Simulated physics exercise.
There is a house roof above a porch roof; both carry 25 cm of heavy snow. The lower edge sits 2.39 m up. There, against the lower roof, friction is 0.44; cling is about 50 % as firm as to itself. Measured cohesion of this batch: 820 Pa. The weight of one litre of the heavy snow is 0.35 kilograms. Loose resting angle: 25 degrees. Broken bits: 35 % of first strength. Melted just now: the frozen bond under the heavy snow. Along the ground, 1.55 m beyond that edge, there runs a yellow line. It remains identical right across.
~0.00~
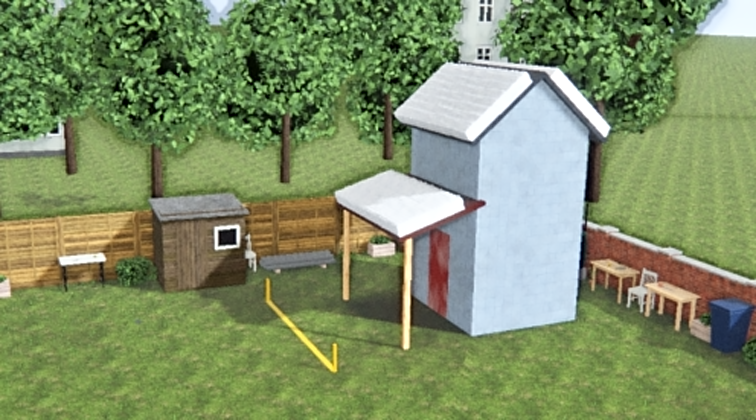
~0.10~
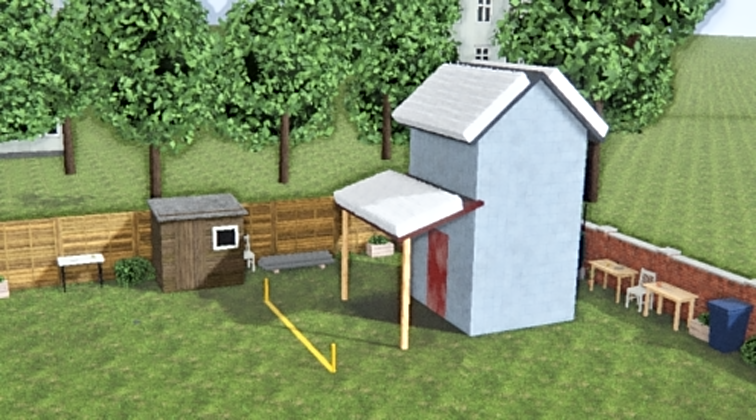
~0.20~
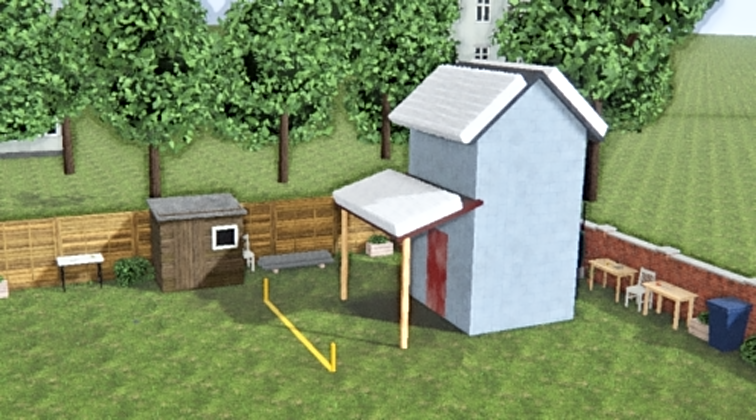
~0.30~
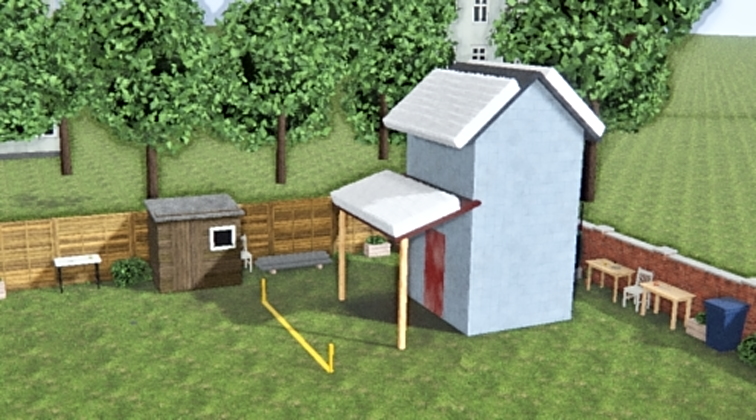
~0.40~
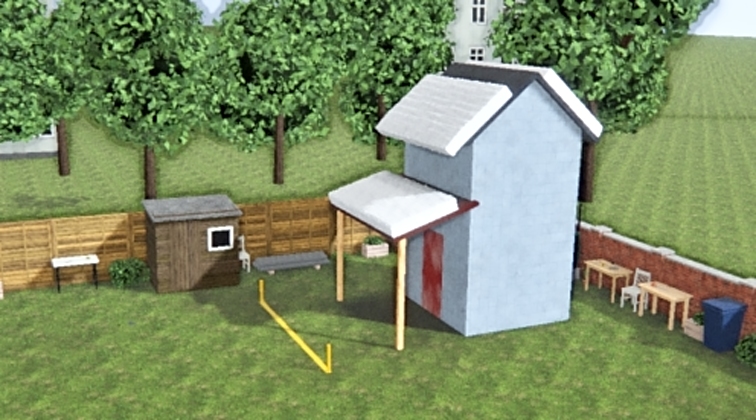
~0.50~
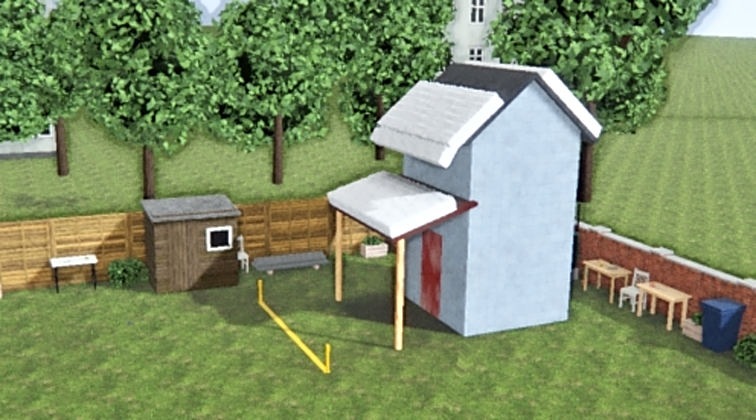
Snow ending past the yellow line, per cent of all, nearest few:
33 %.
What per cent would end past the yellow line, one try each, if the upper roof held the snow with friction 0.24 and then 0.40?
I'd say 30 %, followed by 16 %.
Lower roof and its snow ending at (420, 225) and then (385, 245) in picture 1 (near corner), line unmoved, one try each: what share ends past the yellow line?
I'd expect around 35 percent the first time and around 25 percent the second.
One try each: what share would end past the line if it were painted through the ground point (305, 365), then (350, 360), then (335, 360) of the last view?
One by one: 25 in a hundred, 55 in a hundred, 45 in a hundred.
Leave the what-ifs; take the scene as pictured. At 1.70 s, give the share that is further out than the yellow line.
I'd say near 16 in a hundred.
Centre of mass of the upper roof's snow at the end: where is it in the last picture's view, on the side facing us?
At about (319, 336).
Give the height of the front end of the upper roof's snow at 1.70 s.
Measured height: Approx. 0.0 m.
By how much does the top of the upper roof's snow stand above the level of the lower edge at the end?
The snow's top stands about 0.7 m above the lower edge.
After 1.05 s, none is below the lower edge and 0 % is past the line.
After 1.70 s, 59 % is below the lower edge and 15 % is past the line.
After 2.35 s, 62 % is below the lower edge and 33 % is past the line.
After 3.00 s, 62 % is below the lower edge and 33 % is past the line.
After 3.10 s, at the end, 62 % is below the lower edge and 33 % is past the line.
